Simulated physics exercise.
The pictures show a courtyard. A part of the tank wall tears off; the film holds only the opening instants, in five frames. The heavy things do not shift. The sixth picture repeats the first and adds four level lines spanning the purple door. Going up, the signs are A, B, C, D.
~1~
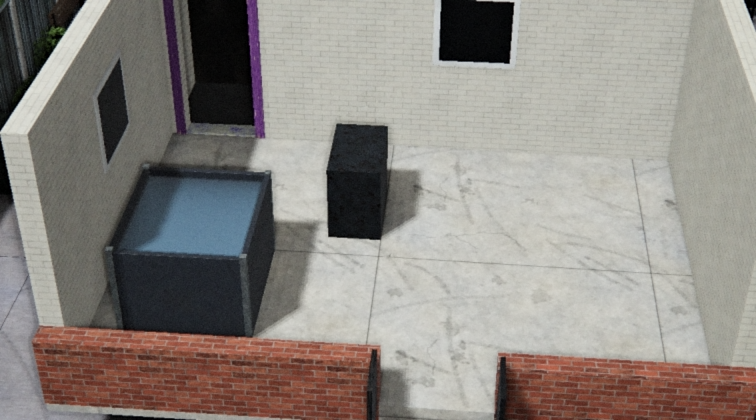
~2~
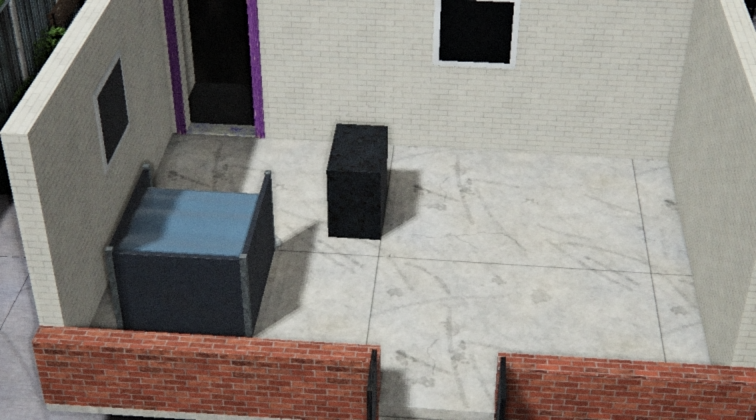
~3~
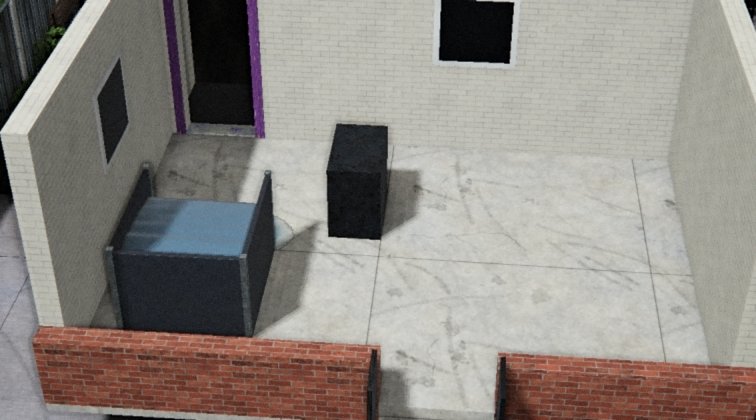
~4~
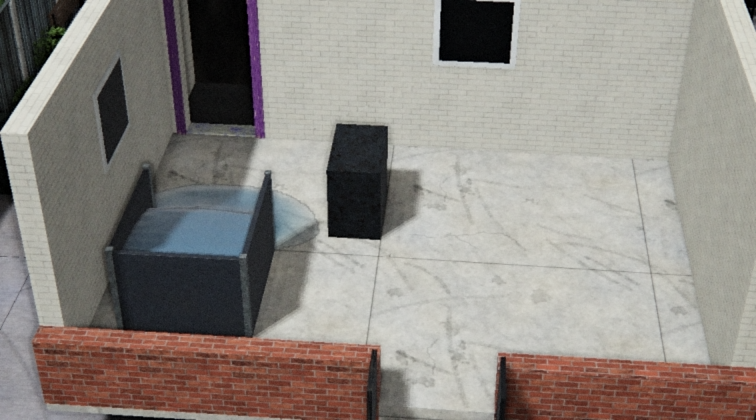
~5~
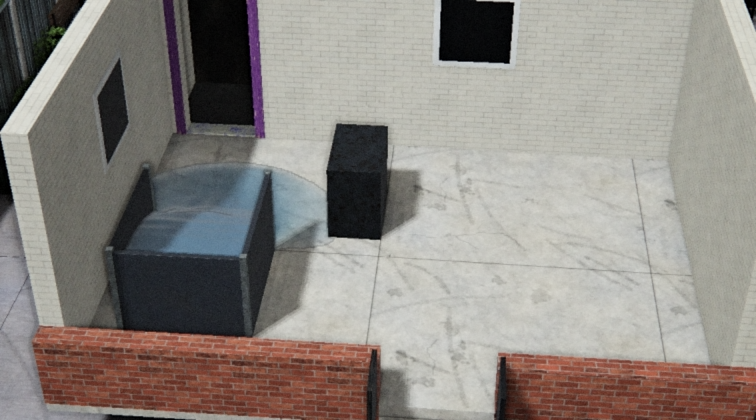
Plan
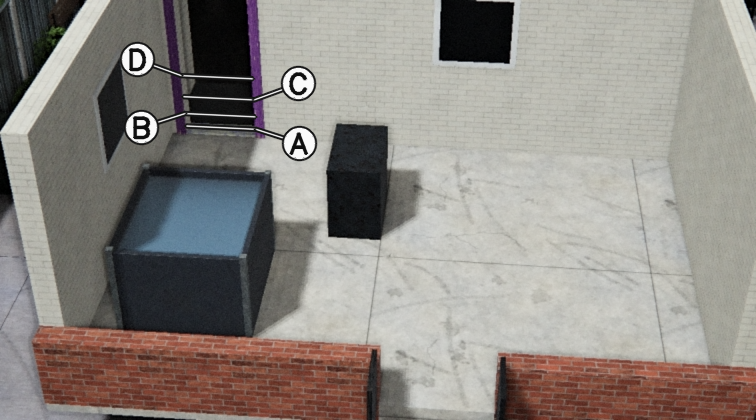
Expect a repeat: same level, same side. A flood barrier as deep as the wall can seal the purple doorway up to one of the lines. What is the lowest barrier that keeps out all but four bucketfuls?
C is the one.
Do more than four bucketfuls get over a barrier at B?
Yes.
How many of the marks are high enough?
Two of the four.
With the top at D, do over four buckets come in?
No, not at all.
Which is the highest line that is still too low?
It is B.
In white, A at (221, 127); B at (220, 115); C at (218, 98); D at (216, 77); from the bottom up A, B, C, D.
With A, dozens of bucketfuls pour in.
With B, about 12 bucketfuls get in.
With C, a splash gets over, under a bucket.
With D, nothing gets over.
